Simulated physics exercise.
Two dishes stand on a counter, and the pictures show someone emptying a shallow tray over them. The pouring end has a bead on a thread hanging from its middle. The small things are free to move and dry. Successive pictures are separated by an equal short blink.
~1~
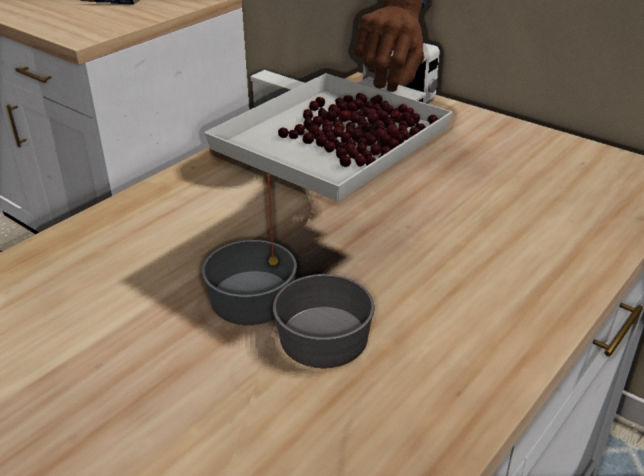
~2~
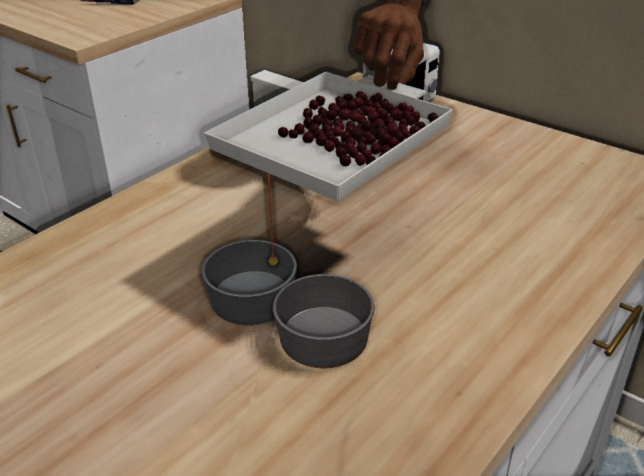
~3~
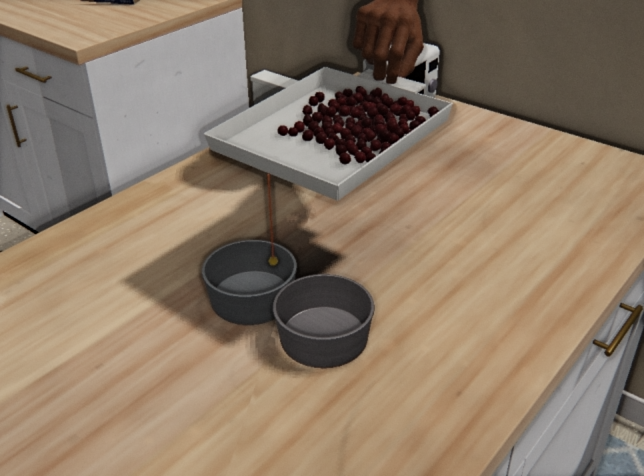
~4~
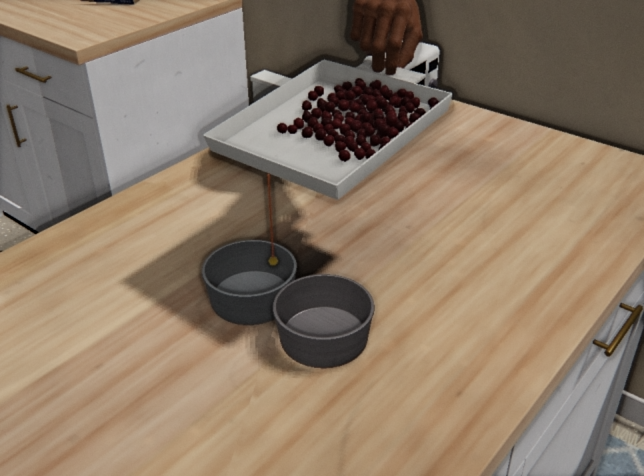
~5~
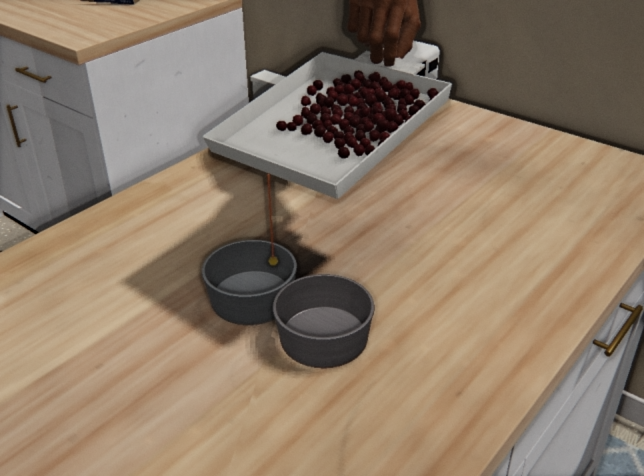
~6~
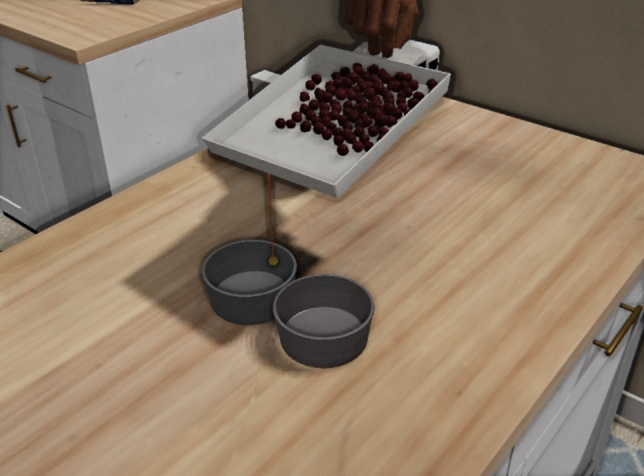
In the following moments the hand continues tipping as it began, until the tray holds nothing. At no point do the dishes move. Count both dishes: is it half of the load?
The greater share is going to end up outside the dishes.
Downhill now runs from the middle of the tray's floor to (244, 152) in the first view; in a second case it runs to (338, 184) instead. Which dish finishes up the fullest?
Try 1: Left-side dish. Try 2: Right-side dish.
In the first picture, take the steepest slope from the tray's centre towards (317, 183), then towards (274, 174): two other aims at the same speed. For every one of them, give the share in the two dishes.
So it's 70 percent with the first slope and 30 percent with the other.
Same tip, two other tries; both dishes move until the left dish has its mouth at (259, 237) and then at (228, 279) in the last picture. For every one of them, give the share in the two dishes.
First 0 per cent, second 60 per cent.
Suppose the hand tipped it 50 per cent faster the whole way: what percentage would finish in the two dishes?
Some 30 per cent.
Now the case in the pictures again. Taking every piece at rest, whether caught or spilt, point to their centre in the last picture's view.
Around (203, 325), give or take.
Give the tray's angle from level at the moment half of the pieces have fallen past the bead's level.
Around 110 degrees of turn.
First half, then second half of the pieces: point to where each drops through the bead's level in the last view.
The first part at (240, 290); the rest at (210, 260).
Shortly afterwards, tray tipped steeply; all but a few on the tray; only a few in the left dish; only a few outside both; only a few in the air.
Next, tray tipped right over; the bulk on the tray; only a few in the right dish; only a few in the left dish; a little outside both; only a few in the air.
Some moments later, tray tipped past a quarter turn; only a few in the right dish; near a quarter in the left dish; the bulk outside both.
In the end, tray tipped past a quarter turn; only a few in the right dish; near a quarter in the left dish; the bulk outside both.
